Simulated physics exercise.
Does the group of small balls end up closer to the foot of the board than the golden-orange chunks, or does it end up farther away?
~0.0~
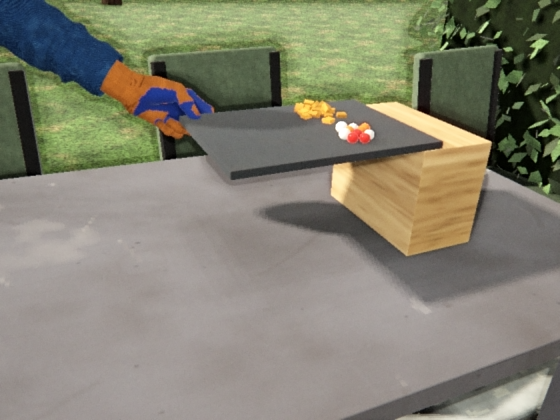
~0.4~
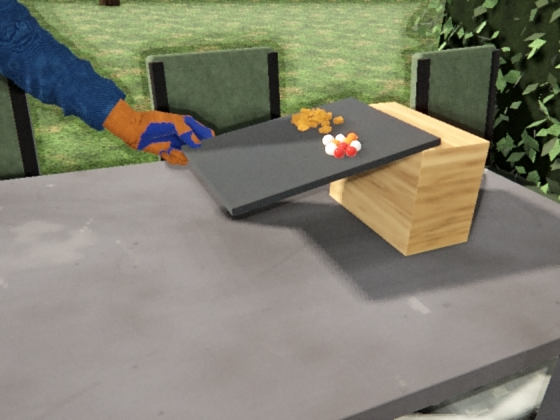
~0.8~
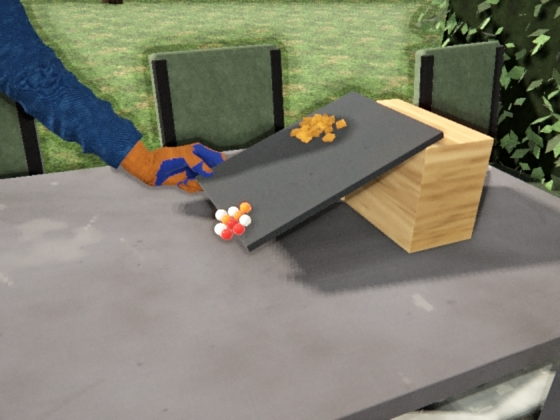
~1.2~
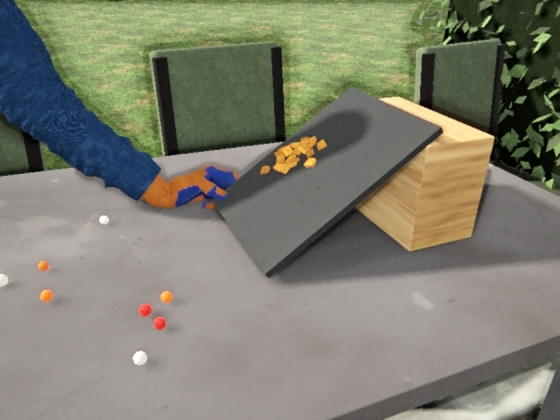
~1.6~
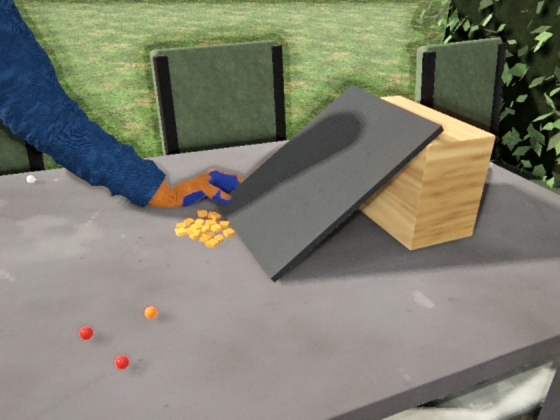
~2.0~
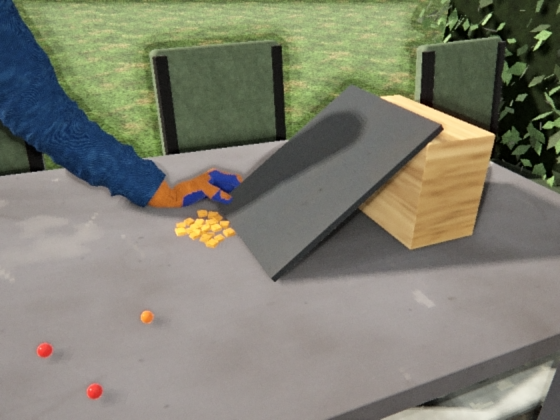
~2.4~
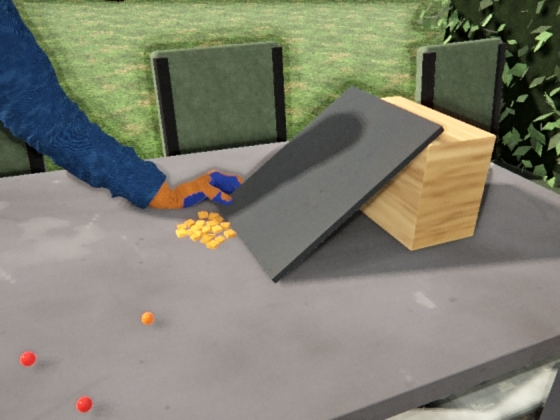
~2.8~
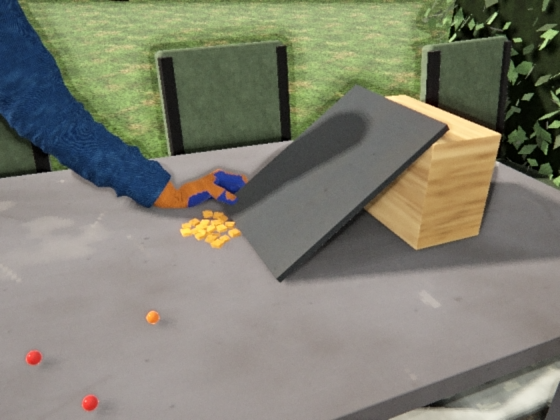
The balls end up farther away, rolling well out across the table while the golden-orange chunks stop in a pile by the foot of the board.
